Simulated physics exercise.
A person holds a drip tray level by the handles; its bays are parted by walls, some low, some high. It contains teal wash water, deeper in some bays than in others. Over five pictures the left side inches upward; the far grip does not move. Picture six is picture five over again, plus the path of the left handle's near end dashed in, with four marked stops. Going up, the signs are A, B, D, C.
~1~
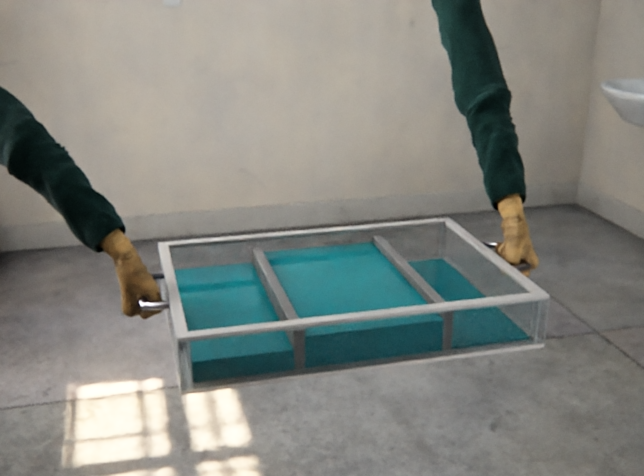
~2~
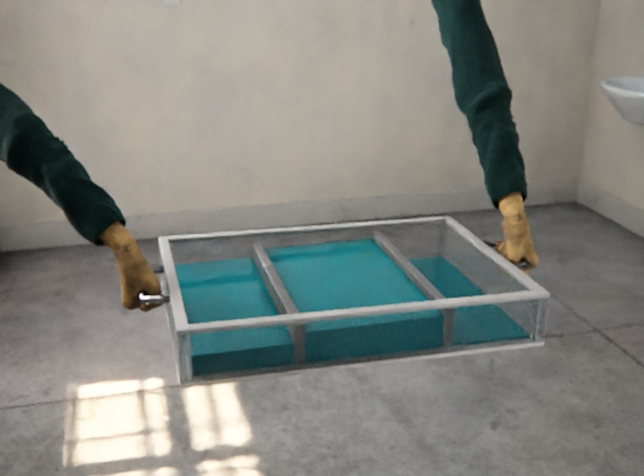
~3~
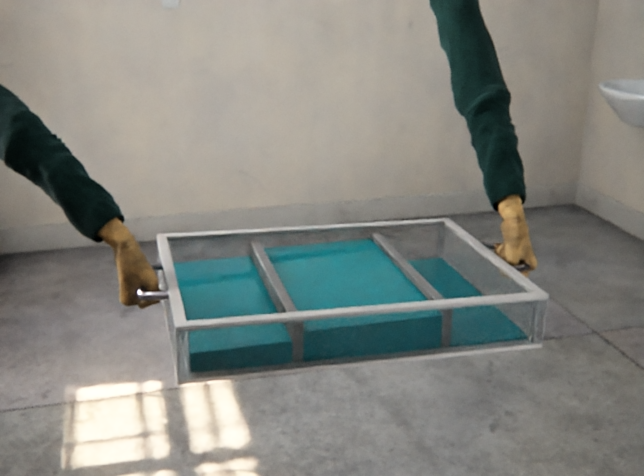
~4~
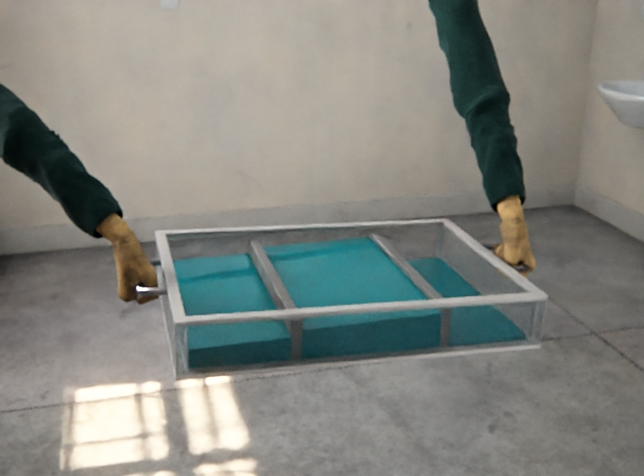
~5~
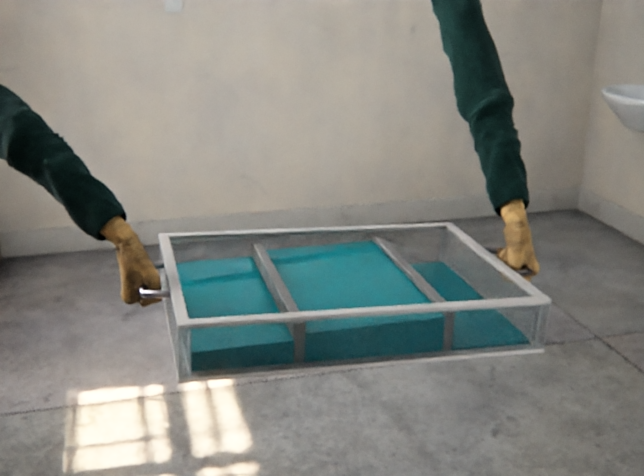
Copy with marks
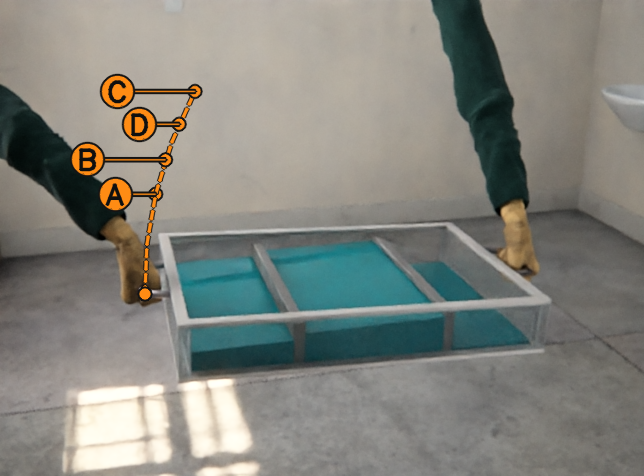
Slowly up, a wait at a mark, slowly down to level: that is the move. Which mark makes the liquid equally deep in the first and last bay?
Mark A.
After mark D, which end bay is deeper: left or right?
The right end bay.
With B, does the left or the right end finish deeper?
The right one.
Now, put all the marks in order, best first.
The order is A, B, D, C.
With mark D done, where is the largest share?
That is the right bay.
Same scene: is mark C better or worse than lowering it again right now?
Mark C is worse.
On the marked copy, A at (155, 194); B at (165, 159); C at (195, 91); D at (179, 124).
Choosing A, the two end bays stand about equally deep; nothing spills.
Choosing B, the right end bay stands much deeper than the other; nothing spills.
Choosing C, the right end bay stands much deeper than the other; about 24 % goes over the rim.
Choosing D, the right end bay stands much deeper than the other; about 10 % goes over the rim.
